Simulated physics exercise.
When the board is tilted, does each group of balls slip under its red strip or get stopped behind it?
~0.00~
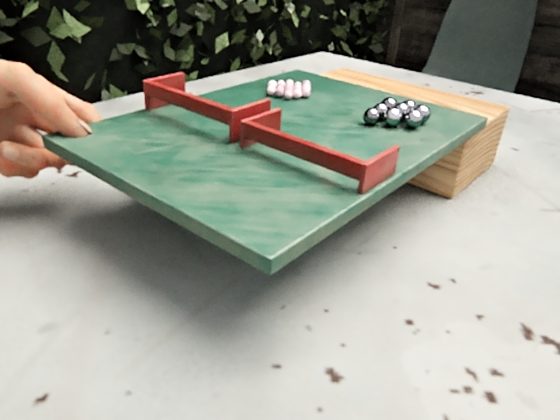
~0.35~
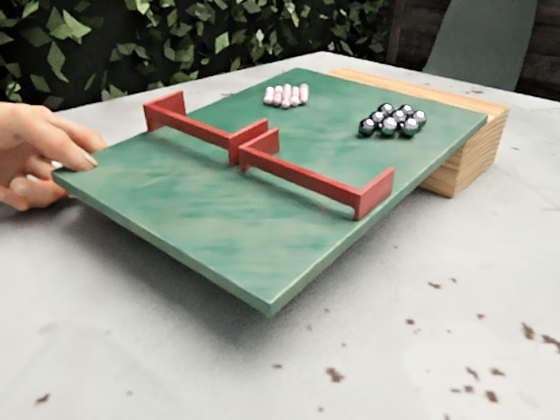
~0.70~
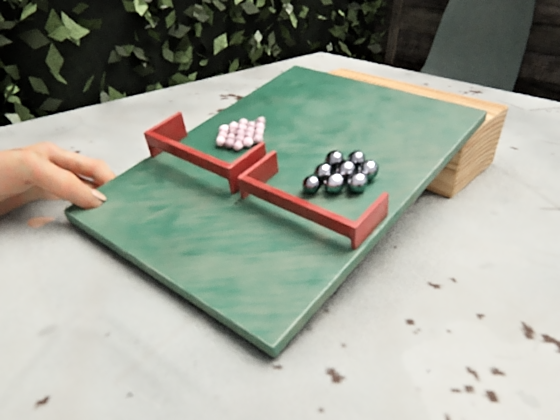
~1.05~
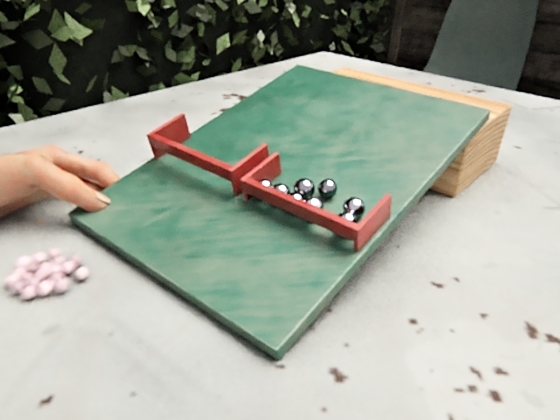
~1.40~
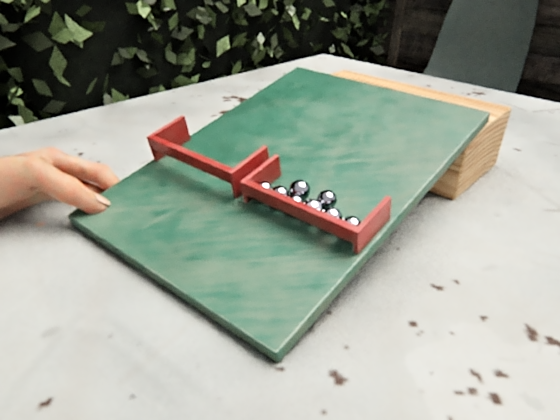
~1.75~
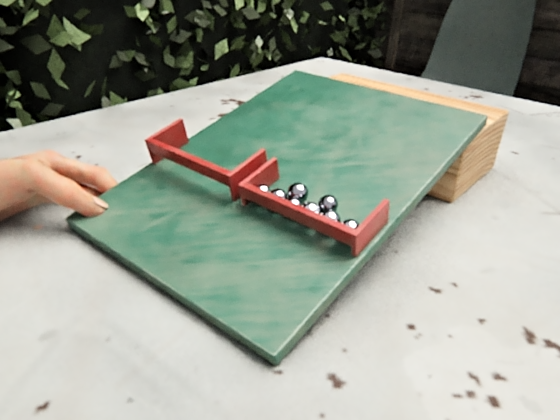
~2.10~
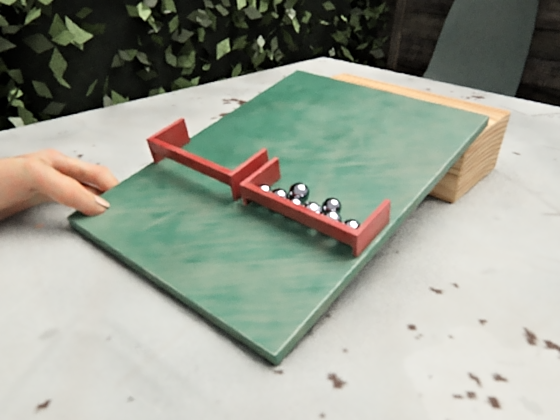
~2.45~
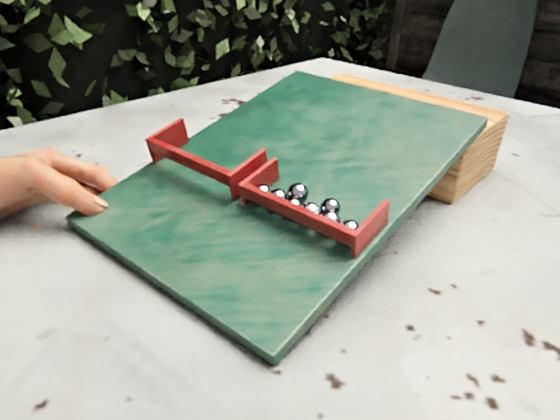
The small pink balls slip under their strip and roll off the board, while the larger dark shiny balls are stopped behind theirs.
A hand lowered one end of a green board propped on a wooden block, and two groups of balls rolled toward red strips. The small pink ones slipped past and off onto the table, while the dark shiny ones stayed behind theirs.
